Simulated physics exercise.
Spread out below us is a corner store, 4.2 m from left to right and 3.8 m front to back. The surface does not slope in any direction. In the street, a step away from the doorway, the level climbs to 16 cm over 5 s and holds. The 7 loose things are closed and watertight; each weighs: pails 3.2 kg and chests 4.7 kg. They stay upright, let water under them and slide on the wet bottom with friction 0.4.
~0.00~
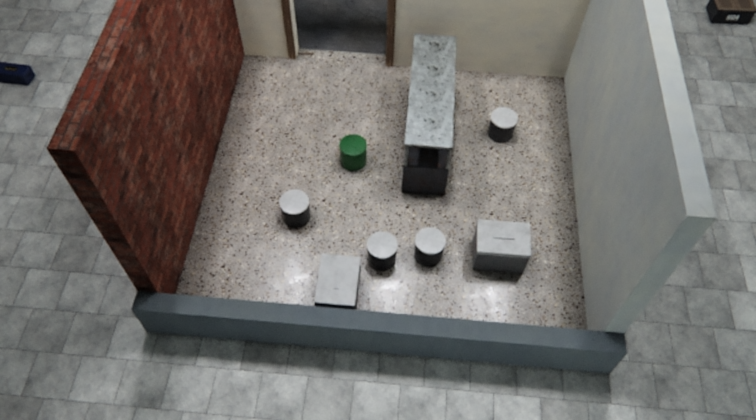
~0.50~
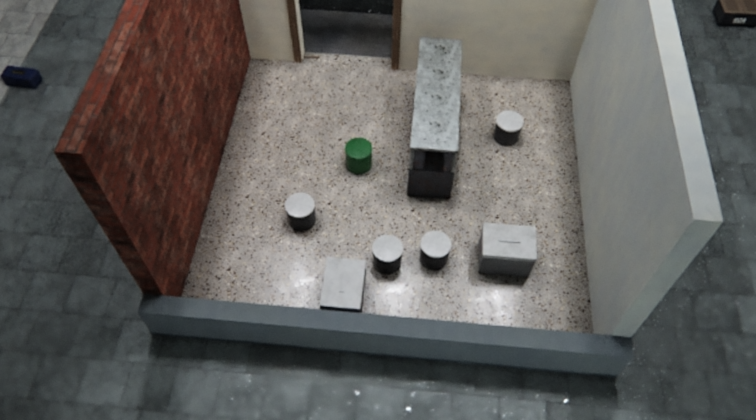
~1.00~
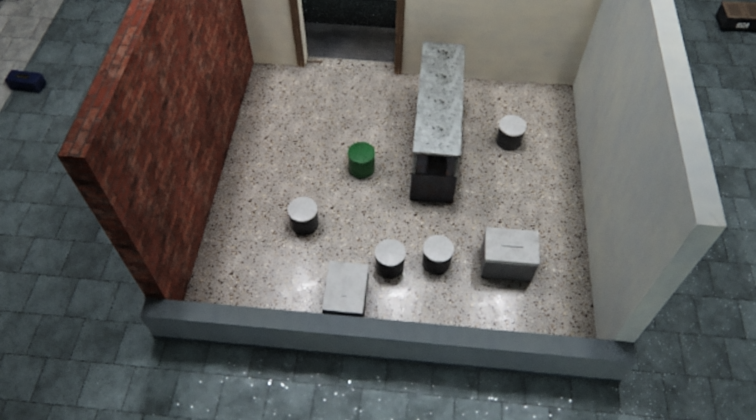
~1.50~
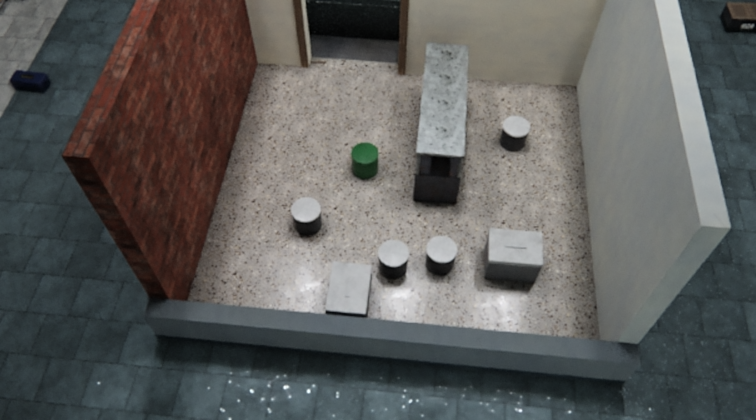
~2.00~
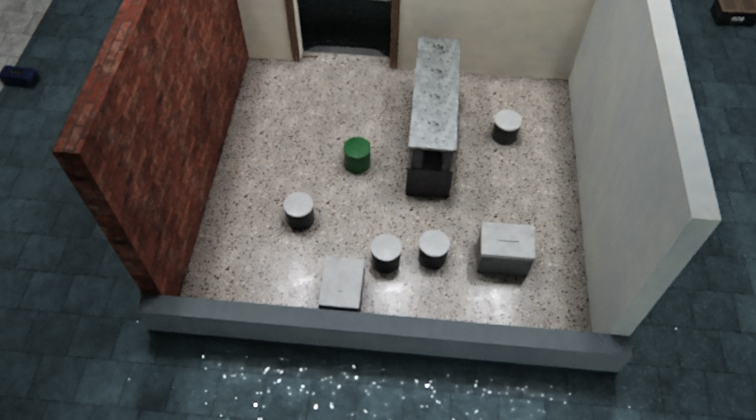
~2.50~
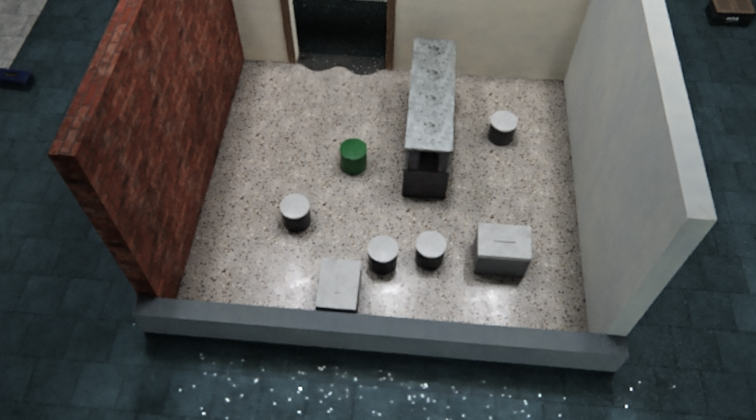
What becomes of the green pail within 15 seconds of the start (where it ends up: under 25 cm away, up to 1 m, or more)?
It is left well away.
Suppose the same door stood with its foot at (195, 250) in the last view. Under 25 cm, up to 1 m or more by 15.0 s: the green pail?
The green pail covers a long distance.
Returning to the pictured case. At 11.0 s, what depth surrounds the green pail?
Close to 9 centimetres.
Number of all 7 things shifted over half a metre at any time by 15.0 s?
The tally stands at 7.
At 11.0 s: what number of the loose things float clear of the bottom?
I'd say 4 of them.
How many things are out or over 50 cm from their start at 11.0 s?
The number by then is 5.
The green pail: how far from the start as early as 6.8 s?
It is about 120 cm out of place by then.
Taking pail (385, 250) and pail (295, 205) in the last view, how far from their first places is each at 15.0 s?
They sit 300 cm and 150 cm away, in the order given.
After 3.5 s the green pail is near (353, 149), 0.0 m from its start, aground; 0 afloat.
After 6.8 s the green pail is near (342, 233), 1.2 m from its start, afloat; 1 afloat.
After 11.0 s the green pail is near (371, 264), 1.6 m from its start, afloat; 4 afloat.
After 15.0 s the green pail is near (553, 141), 2.3 m from its start, afloat; 6 afloat.
